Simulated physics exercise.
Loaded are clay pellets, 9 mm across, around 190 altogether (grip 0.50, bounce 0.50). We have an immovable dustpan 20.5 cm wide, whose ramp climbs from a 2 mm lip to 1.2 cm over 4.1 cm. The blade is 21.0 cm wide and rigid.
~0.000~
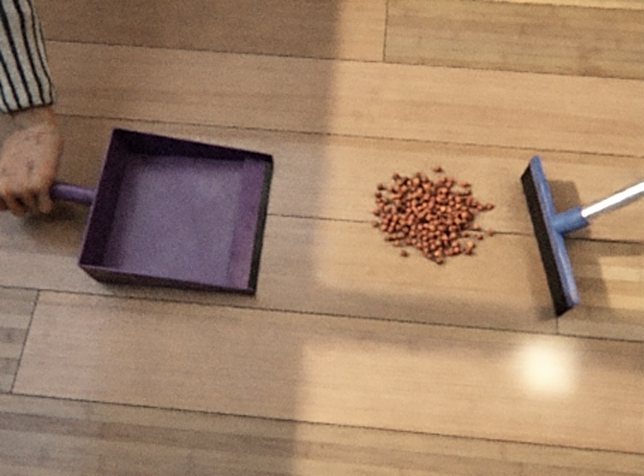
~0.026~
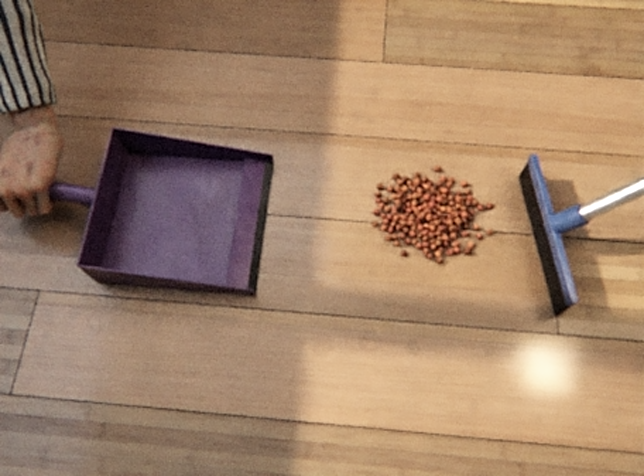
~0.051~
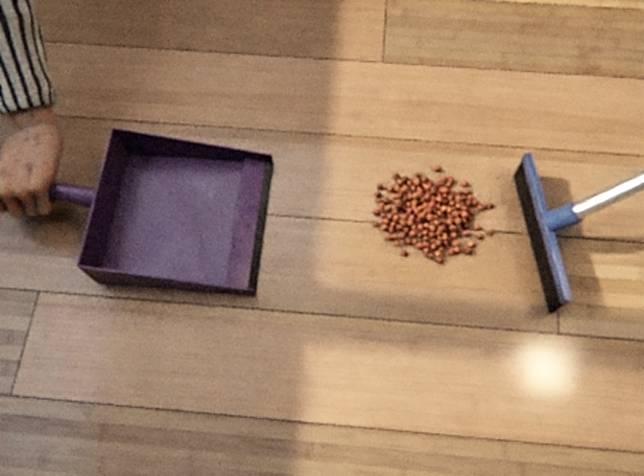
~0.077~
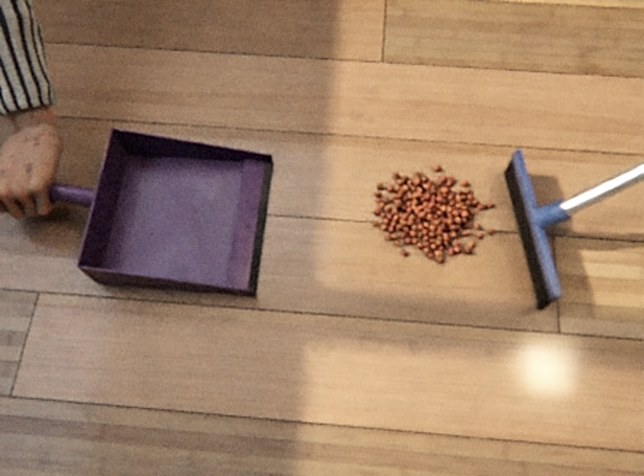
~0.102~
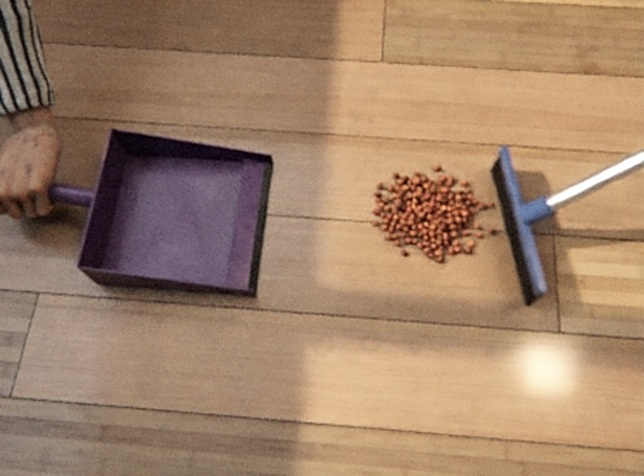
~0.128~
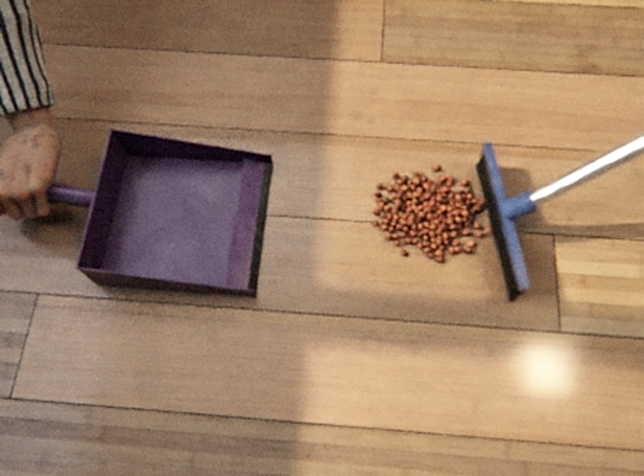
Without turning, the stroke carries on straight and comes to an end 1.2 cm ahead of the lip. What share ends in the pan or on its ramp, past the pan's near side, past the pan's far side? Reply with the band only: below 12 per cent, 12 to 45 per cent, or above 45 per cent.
In the pan or on its ramp: 12 to 45 per cent; past the pan's near side: Below 12 per cent; past the pan's far side: 12 to 45 per cent.
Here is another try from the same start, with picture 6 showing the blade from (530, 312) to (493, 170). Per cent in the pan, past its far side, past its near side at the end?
Split: Pan = 20, far = 10, near = 15.
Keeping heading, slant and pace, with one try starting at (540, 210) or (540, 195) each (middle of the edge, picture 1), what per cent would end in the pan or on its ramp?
Roughly 10 % and 10 %.
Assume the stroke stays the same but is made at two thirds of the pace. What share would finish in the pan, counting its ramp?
Roughly 15 in a hundred.
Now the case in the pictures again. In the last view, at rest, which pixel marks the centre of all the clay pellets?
Centre at rest: Approx. (269, 203) px.
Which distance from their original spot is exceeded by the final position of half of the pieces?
It works out to some 24 cm.
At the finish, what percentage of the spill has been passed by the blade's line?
My guess is close to 5 per cent.
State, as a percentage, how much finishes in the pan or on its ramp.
That works out at about 20 percent.
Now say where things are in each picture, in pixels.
In the first frame, blade from (573, 303) to (534, 162), moved 0.0 cm, 0 of the pieces shifted so far; middle of the pieces at (425, 212); pan at (175, 219).
In the second frame, blade from (571, 302) to (532, 161), moved 0.3 cm, 0 of the pieces shifted so far; middle of the pieces at (425, 212).
In the third frame, blade from (565, 300) to (526, 159), moved 1.1 cm, 0 of the pieces shifted so far; middle of the pieces at (425, 212).
In the fourth frame, blade from (554, 296) to (516, 156), moved 2.5 cm, 0 of the pieces shifted so far; middle of the pieces at (425, 212).
In the fifth frame, blade from (540, 292) to (503, 153), moved 4.3 cm, 0 of the pieces shifted so far; middle of the pieces at (425, 211).
In the sixth frame, blade from (523, 287) to (487, 149), moved 6.5 cm, 2 of the pieces shifted so far; middle of the pieces at (425, 211); pan at (175, 221). The blade's pace is about 0.83 m/s, heading 10 degrees away from the viewer's side.
After 0.31 s, middle of the blade 17 cm from the lip; 0 % over the lip, far side 10 %, near side 0 %.
Then, at 0.43 s, middle of the blade 8 cm from the lip; 0 % over the lip, far side 20 %, near side 5 %.
After 0.68 s, middle of the blade 3 cm from the lip; 20 % over the lip, far side 20 %, near side 5 %.
In the end, at 1.1 s, pan 20 %, near side 5 %, far side 20 %, in front of the lip or behind the blade 50 %.
